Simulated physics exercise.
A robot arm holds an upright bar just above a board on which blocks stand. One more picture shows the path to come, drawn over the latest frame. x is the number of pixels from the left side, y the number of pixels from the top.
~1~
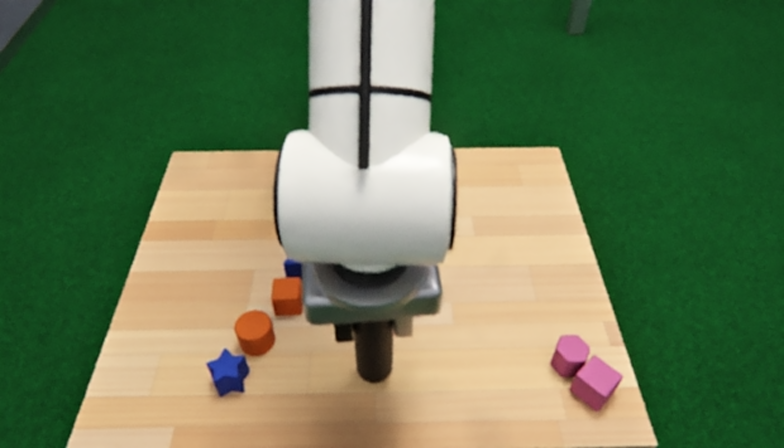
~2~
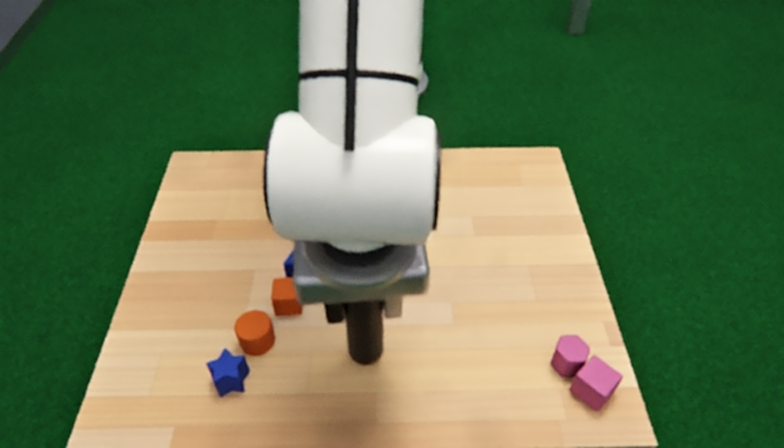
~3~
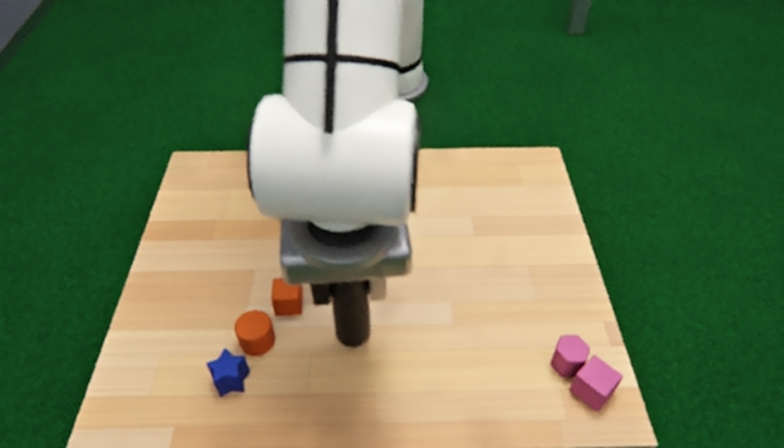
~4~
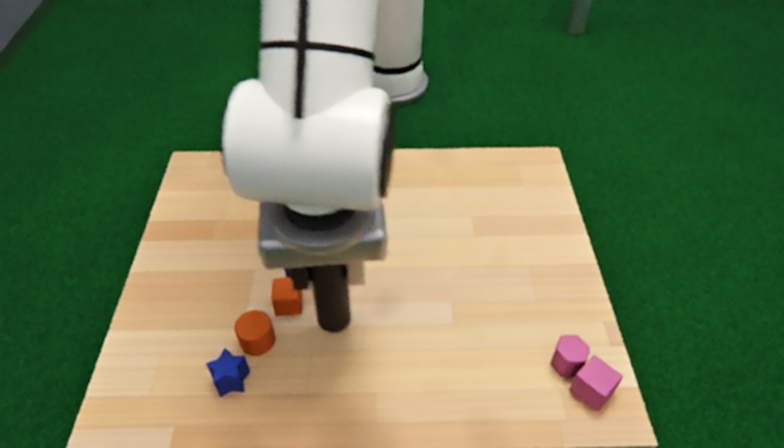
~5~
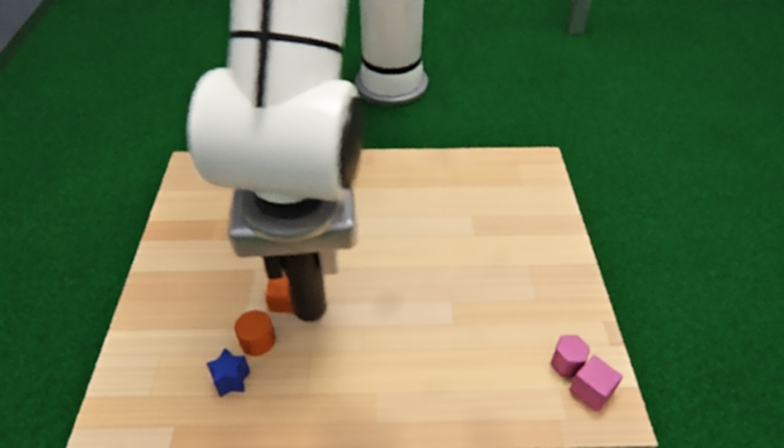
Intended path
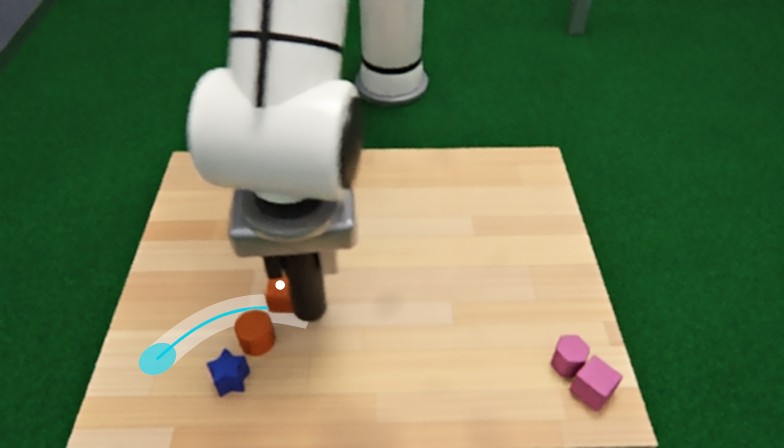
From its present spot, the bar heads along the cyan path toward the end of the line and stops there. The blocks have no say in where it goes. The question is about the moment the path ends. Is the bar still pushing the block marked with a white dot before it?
Short answer: No.
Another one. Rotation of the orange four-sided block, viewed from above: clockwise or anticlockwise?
Watching from overhead, you'd notice the orange four-sided block rotating clockwise.
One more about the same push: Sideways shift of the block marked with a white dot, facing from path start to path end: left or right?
So, looking from the first point of the path to the last, the block marked with a white dot moves rightwards.
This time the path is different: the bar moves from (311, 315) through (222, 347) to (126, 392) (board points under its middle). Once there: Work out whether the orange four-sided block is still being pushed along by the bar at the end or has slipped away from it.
The bar passes it.
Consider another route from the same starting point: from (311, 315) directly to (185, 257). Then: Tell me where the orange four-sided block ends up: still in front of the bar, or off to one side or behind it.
The bar still drives it.
Drawn move, from (311, 315) over (259, 308) and (206, 323) to (158, 359); the dot is on the orange four-sided block.
On the path given first. One third of the way, bar at (257, 301); orange four-sided block at (246, 269), turned 70° clockwise.
Two thirds of the way, bar at (202, 316); orange four-sided block at (245, 268), turned 75° clockwise.
At the end, bar at (154, 352); orange circle still; orange four-sided block at (245, 268), turned 75° clockwise.
